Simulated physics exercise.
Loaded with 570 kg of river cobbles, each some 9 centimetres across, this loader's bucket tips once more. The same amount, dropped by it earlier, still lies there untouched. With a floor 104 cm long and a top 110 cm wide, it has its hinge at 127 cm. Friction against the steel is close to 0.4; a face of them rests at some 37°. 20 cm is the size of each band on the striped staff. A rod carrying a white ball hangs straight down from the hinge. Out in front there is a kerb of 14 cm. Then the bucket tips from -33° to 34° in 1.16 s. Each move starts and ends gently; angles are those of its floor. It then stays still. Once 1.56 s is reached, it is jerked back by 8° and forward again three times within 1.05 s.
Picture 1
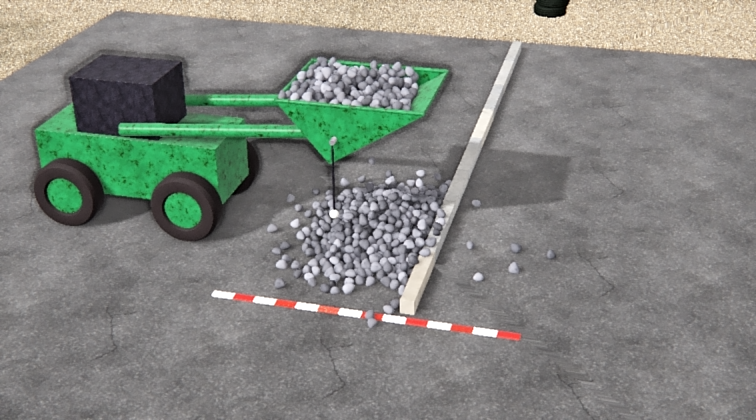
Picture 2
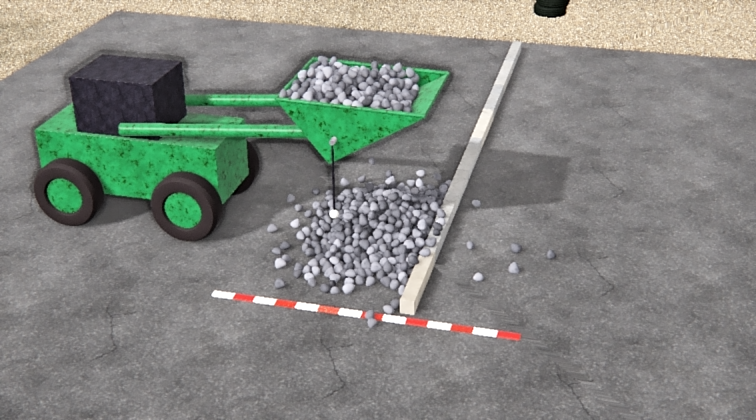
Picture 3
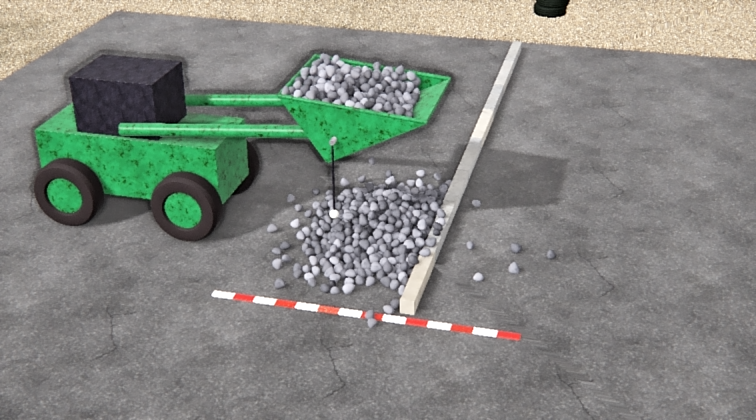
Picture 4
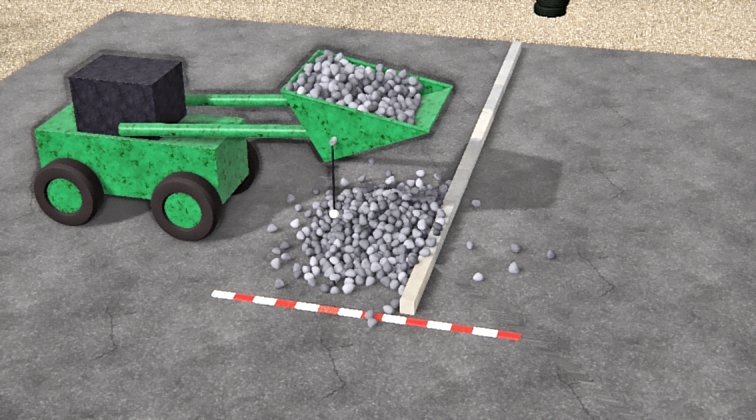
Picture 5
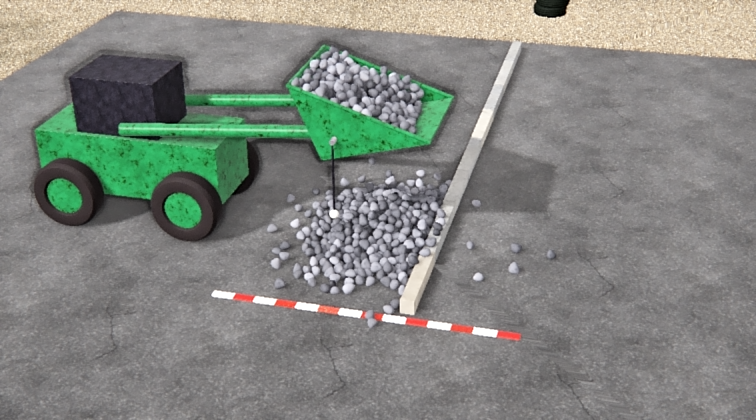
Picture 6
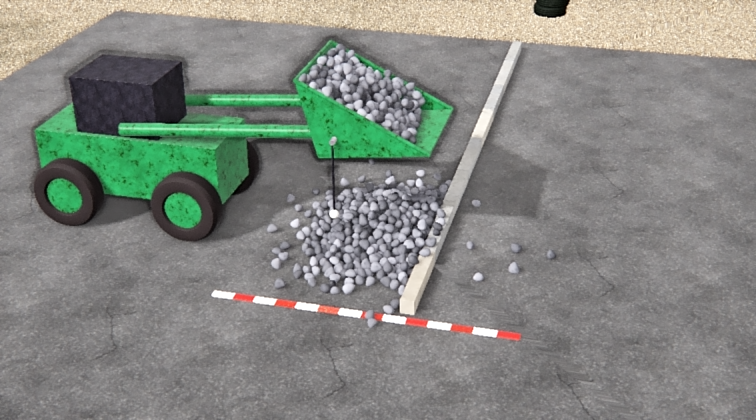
The video shows a green four-wheeled loader with its raised bucket full of grey stones above a pile beside a long pale kerb. The bucket gradually tilts forward, its front edge lowering, while the loader and pile stay still.
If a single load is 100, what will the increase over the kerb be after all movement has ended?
The increase will be around 93 per cent.
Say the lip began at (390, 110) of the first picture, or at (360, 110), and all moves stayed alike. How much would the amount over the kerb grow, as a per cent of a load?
Near 65 in a hundred, then near 30 in a hundred.
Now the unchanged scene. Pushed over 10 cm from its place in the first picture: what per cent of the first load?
Roughly 0 % of them.
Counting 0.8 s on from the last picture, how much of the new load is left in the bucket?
Reading: Near 70 % of the load.
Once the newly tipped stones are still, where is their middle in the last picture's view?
I'd point to about (493, 243).
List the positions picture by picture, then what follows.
The bucket is at -33°, its lip at (424, 114); the top of the load is at (353, 72). The earlier load is highest near (383, 209), 30 cm above ground level, 100 % on this side of the kerb, 1 % over the kerb, in the first frame.
The bucket is at -32°, its lip at (425, 117); the top of the load is at (345, 71), in the second frame.
The bucket is at -28°, its lip at (427, 123); the top of the load is at (335, 70), in the third frame.
The bucket is at -22°, its lip at (429, 132); the top of the load is at (325, 65), in the fourth frame.
The bucket is at -15°, its lip at (430, 143); the top of the load is at (327, 61), in the fifth frame.
The bucket is at -7°, its lip at (430, 156); the top of the load is at (333, 59), in the sixth frame.
Then, 0.4 s after the last picture the floor is at 24°; in per cent of one load, 100 in the bucket, 100 on this side of the kerb, 1 over the kerb; the foremost stones are at (485, 243).
Then, 0.8 s after the last picture the floor is at 34°; in per cent of one load, 71 in the bucket, 121 on this side of the kerb, 10 over the kerb; the foremost stones are at (494, 244).
Then, 2.6 s after the last picture the floor is at 34°; in per cent of one load, 0 in the bucket, 106 on this side of the kerb, 94 over the kerb; the foremost stones are at (679, 274).
Then, 5.3 s after the last picture the floor is at 34°; in per cent of one load, 0 in the bucket, 106 on this side of the kerb, 94 over the kerb; the foremost stones are at (681, 274). Net gain over the kerb, 93.
